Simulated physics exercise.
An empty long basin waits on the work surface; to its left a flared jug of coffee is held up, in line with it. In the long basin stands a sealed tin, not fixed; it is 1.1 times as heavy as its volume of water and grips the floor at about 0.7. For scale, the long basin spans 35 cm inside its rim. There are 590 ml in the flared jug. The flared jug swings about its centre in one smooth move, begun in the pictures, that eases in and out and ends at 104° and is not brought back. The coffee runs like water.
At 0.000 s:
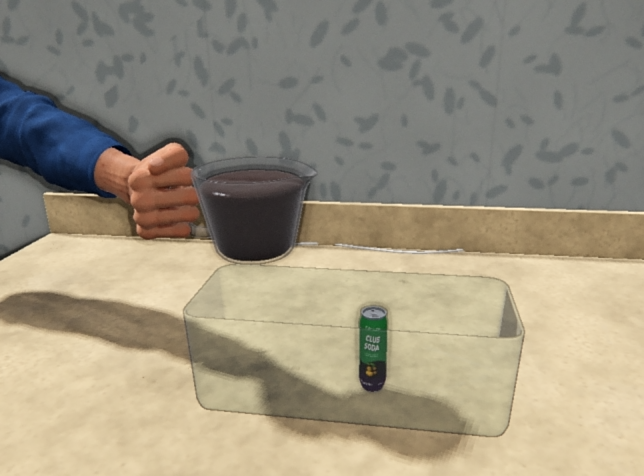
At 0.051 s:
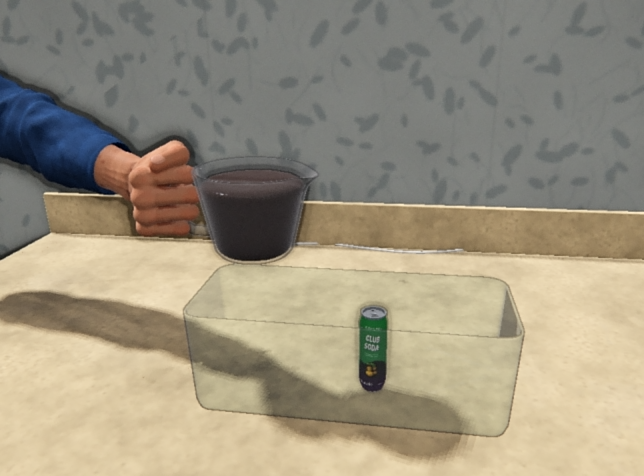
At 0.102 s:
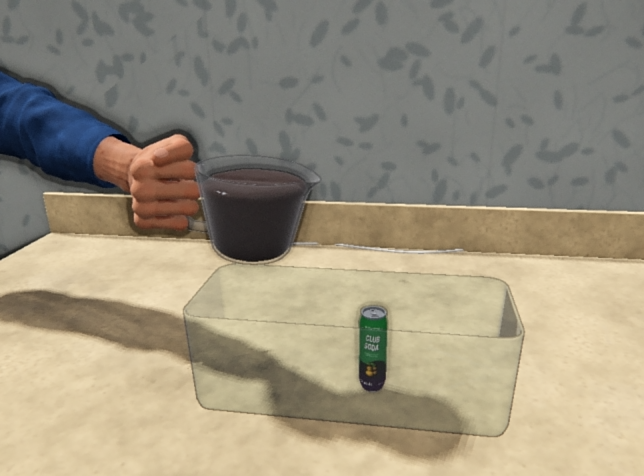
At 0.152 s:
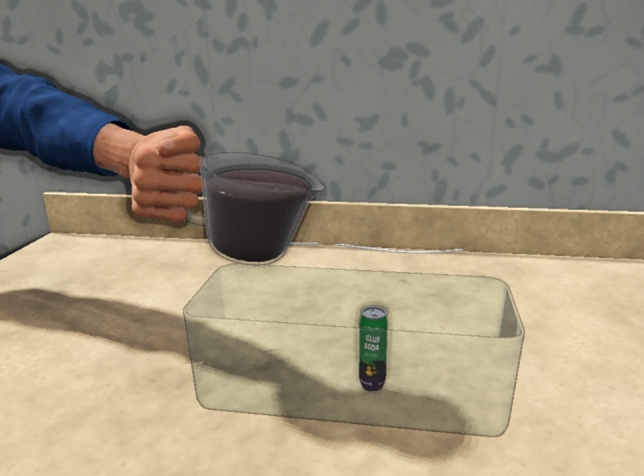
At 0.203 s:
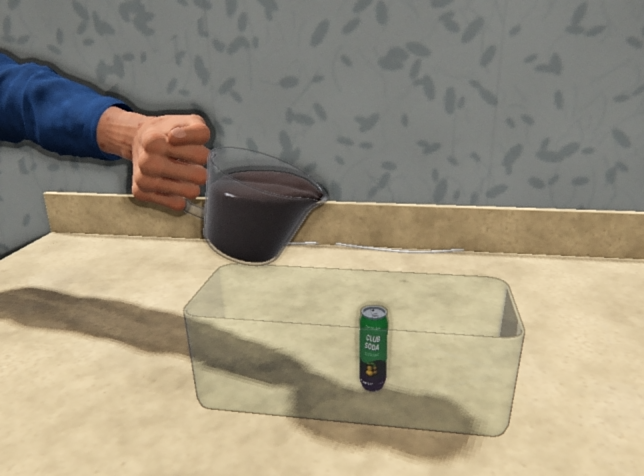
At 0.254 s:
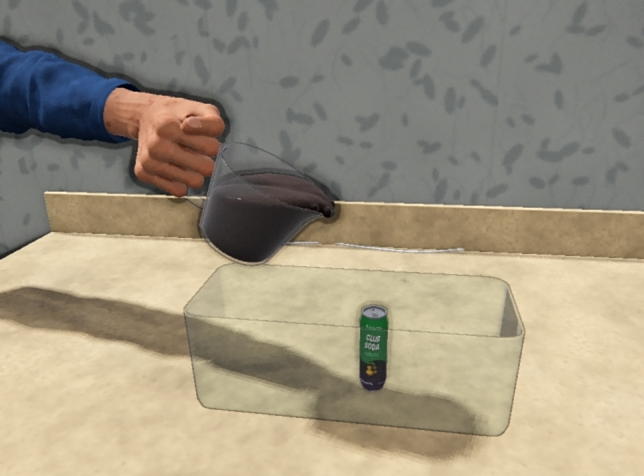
A clear jug of dark liquid, gripped by a hand in a blue sleeve, tilted smoothly to the right until the liquid reached its lip, above and behind an empty clear basin with a green can.
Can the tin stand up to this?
It falls.
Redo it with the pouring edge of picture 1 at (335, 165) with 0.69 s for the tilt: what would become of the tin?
Then it falls.
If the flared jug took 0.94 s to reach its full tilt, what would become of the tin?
The tin goes over.
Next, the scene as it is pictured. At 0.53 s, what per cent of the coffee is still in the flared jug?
About 36 per cent.
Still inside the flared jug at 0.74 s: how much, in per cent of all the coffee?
About 4 per cent.
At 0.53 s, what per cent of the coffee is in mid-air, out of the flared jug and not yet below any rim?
About 20 per cent.
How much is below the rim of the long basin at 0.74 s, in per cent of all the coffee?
About 94 per cent.
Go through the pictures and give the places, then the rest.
Tilt 0°; pouring edge (317, 173); surface from (204, 179) to (305, 183); the long basin's rim runs from (202, 289) to (515, 308); the tin's top is at (374, 316), in the first picture.
Tilt 1°; pouring edge (319, 174); surface from (205, 179) to (305, 184), in the second picture.
Tilt 6°; pouring edge (321, 179); surface from (207, 178) to (307, 185), in the third picture.
Tilt 12°; pouring edge (325, 188); surface from (210, 178) to (312, 187), in the fourth picture.
Tilt 21°; pouring edge (328, 199); surface from (215, 181) to (322, 191), in the fifth picture.
Tilt 32°; pouring edge (330, 213); surface from (214, 188) to (326, 204); 3 per cent is over the edge, in the sixth picture.
Then, 0.53 s in, the tilt is 92° and 36 per cent is still to pour; the tin stands where it began.
Then, 0.74 s in, the tilt is 104° and 4 per cent is still to pour; the tin leans 8°.
Then, 0.95 s in, the tilt is 104° and 0 per cent is still to pour; the tin leans 31°.
Then, 1.18 s in, the tilt is 104° and 0 per cent is still to pour; the tin lies on its side.
Finally, the tin lies on its side.
